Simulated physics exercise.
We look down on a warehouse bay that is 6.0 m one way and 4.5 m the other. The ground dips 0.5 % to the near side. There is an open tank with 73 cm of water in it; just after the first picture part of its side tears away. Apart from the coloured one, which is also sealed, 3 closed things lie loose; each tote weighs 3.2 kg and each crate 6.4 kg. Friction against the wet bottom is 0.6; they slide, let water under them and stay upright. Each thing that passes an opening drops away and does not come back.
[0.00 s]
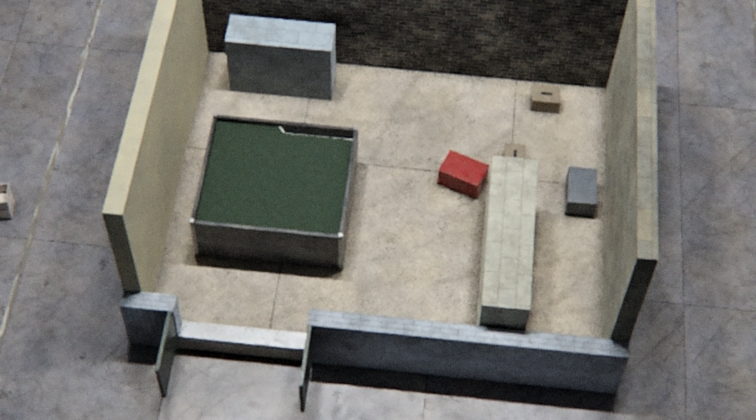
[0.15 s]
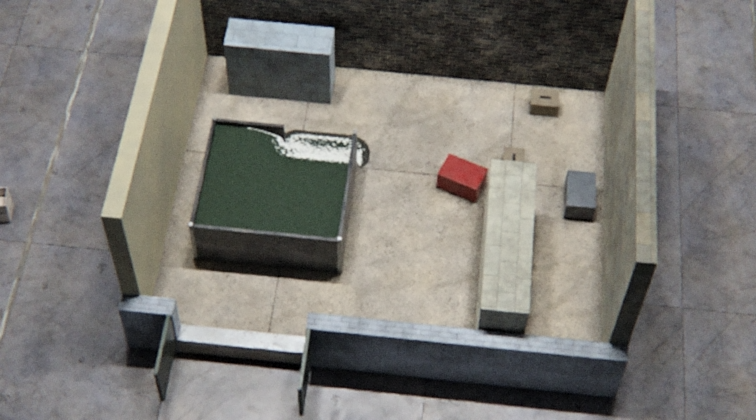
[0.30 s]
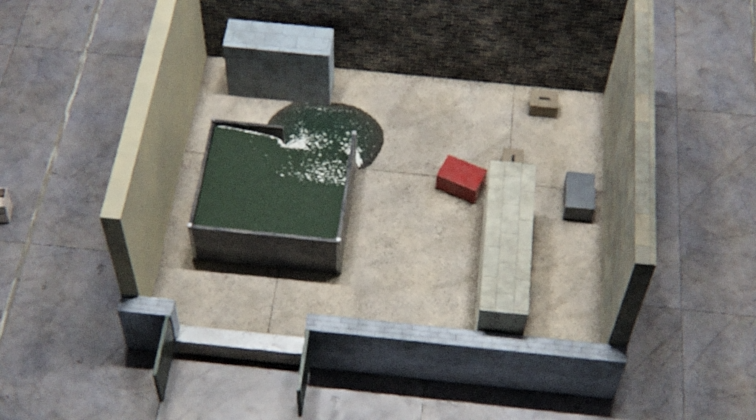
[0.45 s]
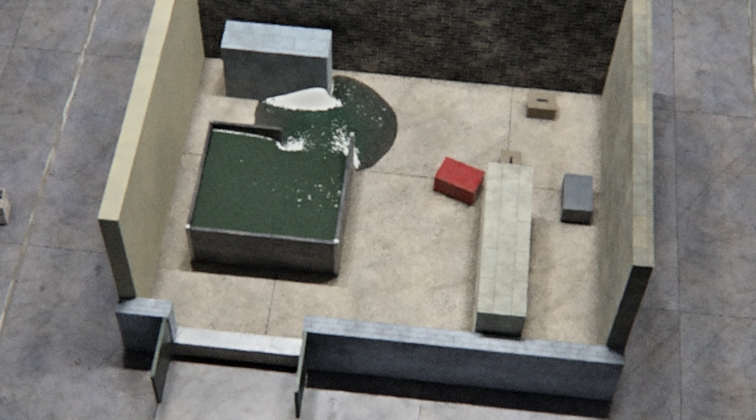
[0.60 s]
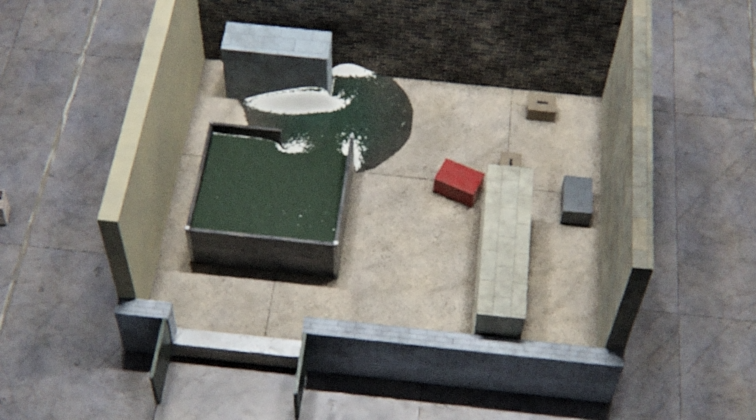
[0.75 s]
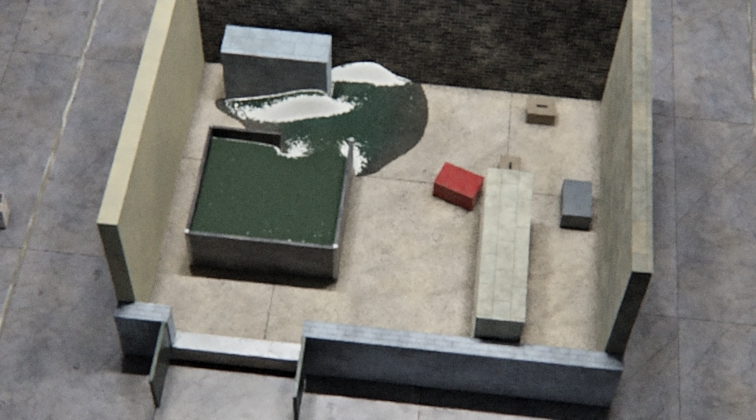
Green water pours from the tank's far right corner and spreads across the floor behind it.
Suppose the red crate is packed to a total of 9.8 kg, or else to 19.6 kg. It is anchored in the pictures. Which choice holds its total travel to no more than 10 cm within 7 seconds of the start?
The packing that works: Only the heavier one.
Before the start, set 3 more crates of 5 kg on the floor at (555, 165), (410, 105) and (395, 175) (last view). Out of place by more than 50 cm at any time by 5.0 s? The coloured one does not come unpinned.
Listed order: Above the mark, above the mark and below the mark.
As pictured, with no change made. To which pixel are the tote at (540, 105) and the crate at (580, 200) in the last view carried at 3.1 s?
Roughly (565, 215), then roughly (540, 234).
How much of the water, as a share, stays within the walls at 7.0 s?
Around 94 % of the water.
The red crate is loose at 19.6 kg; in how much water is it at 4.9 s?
Close to 2 cm deep.
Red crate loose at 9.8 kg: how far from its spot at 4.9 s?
Displacement near 0 cm.
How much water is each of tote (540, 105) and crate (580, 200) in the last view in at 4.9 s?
First about 28 cm, second about 23 cm.
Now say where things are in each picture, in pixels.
In the first frame, the red crate at (464, 168) rests on the ground; water covers 3.3 m2; 0 of 4 have shifted.
In the second frame, the red crate at (463, 171), on the bottom; water covers 3.9 m2; 0 of 4 have shifted.
In the third frame, the red crate at (462, 172) rests on the ground; 4.8 m2 under water; 0 of 4 have shifted.
In the fourth frame, the red crate at (460, 174) rests on the ground; water covers 5.6 m2; 0 of 4 have shifted.
In the fifth frame, the red crate at (460, 176) rests on the ground; water covers 6.1 m2; 0 of 4 have shifted.
In the sixth frame, the red crate at (459, 180) rests on the ground; 6.6 m2 under water; 0 of 4 have shifted.
After 1.4 s the red crate would be 0 cm from its start with 9.8 kg and 0 cm from its start with 19.6 kg; 0 cm of water round it then.
After 3.1 s the red crate would be 0 cm from its start with 9.8 kg and 0 cm from its start with 19.6 kg; 1 cm of water round it then.
After 4.9 s the red crate would be 0 cm from its start with 9.8 kg and 0 cm from its start with 19.6 kg; 2 cm of water round it then.
After 7.0 s the red crate would be 39 cm from its start with 9.8 kg and 0 cm from its start with 19.6 kg; 4 cm of water round it then.
